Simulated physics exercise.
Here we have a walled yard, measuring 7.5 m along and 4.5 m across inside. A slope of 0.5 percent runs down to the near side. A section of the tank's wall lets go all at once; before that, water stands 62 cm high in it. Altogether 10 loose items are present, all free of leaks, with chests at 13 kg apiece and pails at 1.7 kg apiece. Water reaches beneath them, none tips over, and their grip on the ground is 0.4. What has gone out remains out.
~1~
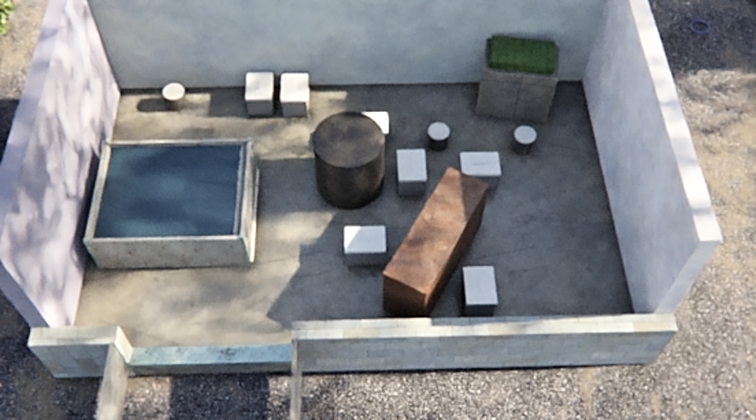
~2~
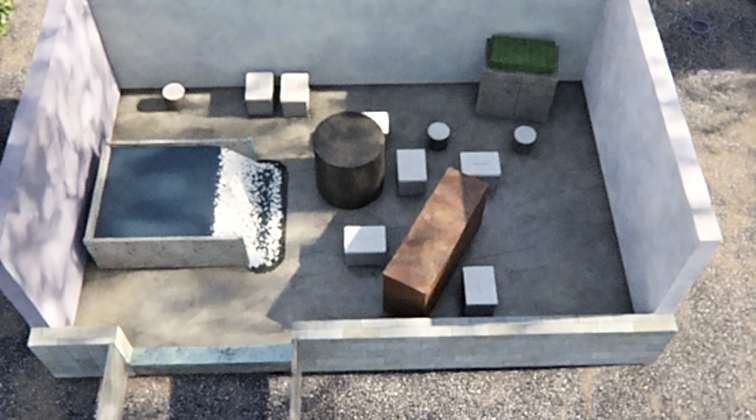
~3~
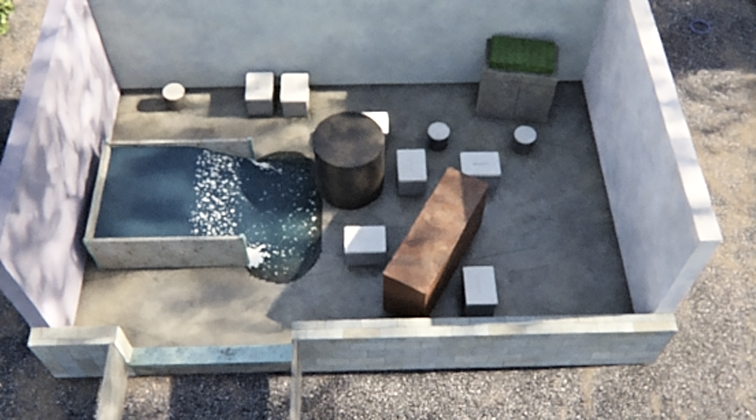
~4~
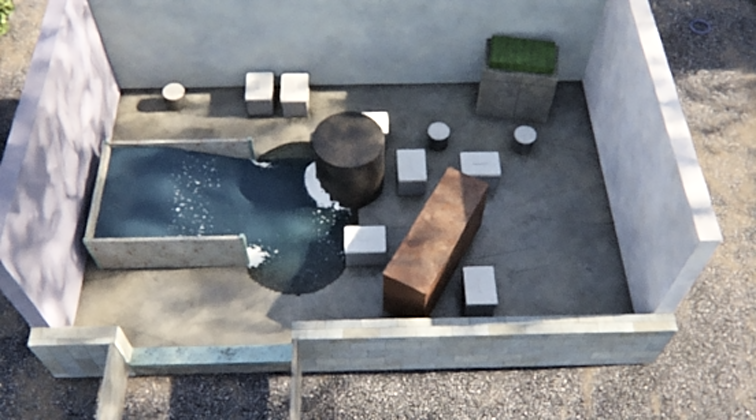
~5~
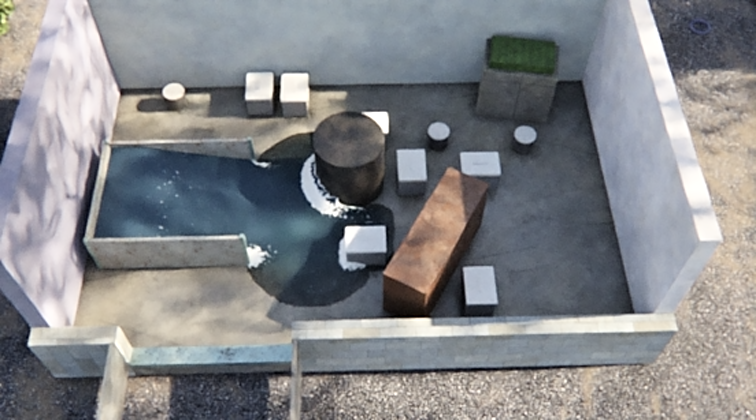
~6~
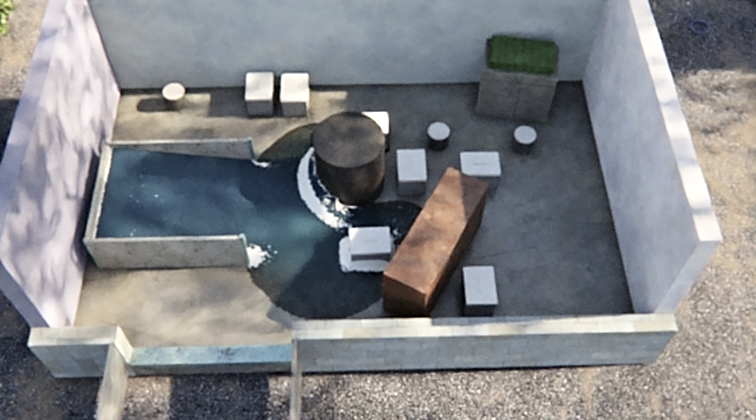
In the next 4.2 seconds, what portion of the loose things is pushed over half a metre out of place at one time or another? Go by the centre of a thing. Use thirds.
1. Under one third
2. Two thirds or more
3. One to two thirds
2, two thirds or more.
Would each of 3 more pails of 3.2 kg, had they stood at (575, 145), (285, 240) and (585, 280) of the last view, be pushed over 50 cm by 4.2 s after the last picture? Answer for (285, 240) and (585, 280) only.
Respectively: Tops it; doesn't reach it.
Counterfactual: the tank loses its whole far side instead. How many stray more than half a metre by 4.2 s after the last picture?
Result: 7 of them.
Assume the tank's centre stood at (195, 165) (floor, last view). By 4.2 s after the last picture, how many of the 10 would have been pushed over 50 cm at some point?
The count would be 8.
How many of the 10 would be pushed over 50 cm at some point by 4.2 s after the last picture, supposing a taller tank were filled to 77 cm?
That would give 10.
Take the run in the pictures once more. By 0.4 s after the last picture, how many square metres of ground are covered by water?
The covered patch comes to about 10.5 m2.
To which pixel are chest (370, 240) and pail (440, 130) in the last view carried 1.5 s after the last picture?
Somewhere around (384, 219) and (436, 98).
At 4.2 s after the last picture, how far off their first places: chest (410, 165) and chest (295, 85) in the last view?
120 cm, then 140 cm.
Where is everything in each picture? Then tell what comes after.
In the first picture, a chest at (365, 239), on the bottom; a chest at (480, 285) rests on the ground; water covers 3.2 m2; 0 of 10 have shifted.
In the second picture, a chest at (365, 239), on the bottom; a chest at (480, 285), on the bottom; 4.1 m2 under water; 0 of 10 have shifted.
In the third picture, a chest at (365, 239) rests on the ground; a chest at (480, 285) rests on the ground; 5.2 m2 under water; 0 of 10 have shifted.
In the fourth picture, a chest at (365, 239), on the bottom; a chest at (480, 285) rests on the ground; water covers 6.2 m2; 0 of 10 have shifted.
In the fifth picture, a chest at (366, 239), on the bottom; a chest at (480, 285) rests on the ground; 7.2 m2 under water; 0 of 10 have shifted.
In the sixth picture, a chest at (370, 240), on the bottom, 7 cm from its start; a chest at (480, 285) rests on the ground; 8.3 m2 under water; 1 of 10 have shifted.
Then, 0.4 s after the last picture 0 of 10 are over 50 cm from their spots; 0 afloat.
Then, 1.5 s after the last picture 1 of 10 are over 50 cm from their spots; 2 afloat.
Then, 2.8 s after the last picture 8 of 10 are over 50 cm from their spots; 5 afloat.
Then, 4.2 s after the last picture 10 of 10 are over 50 cm from their spots, and 10 have been at some point; 5 afloat.
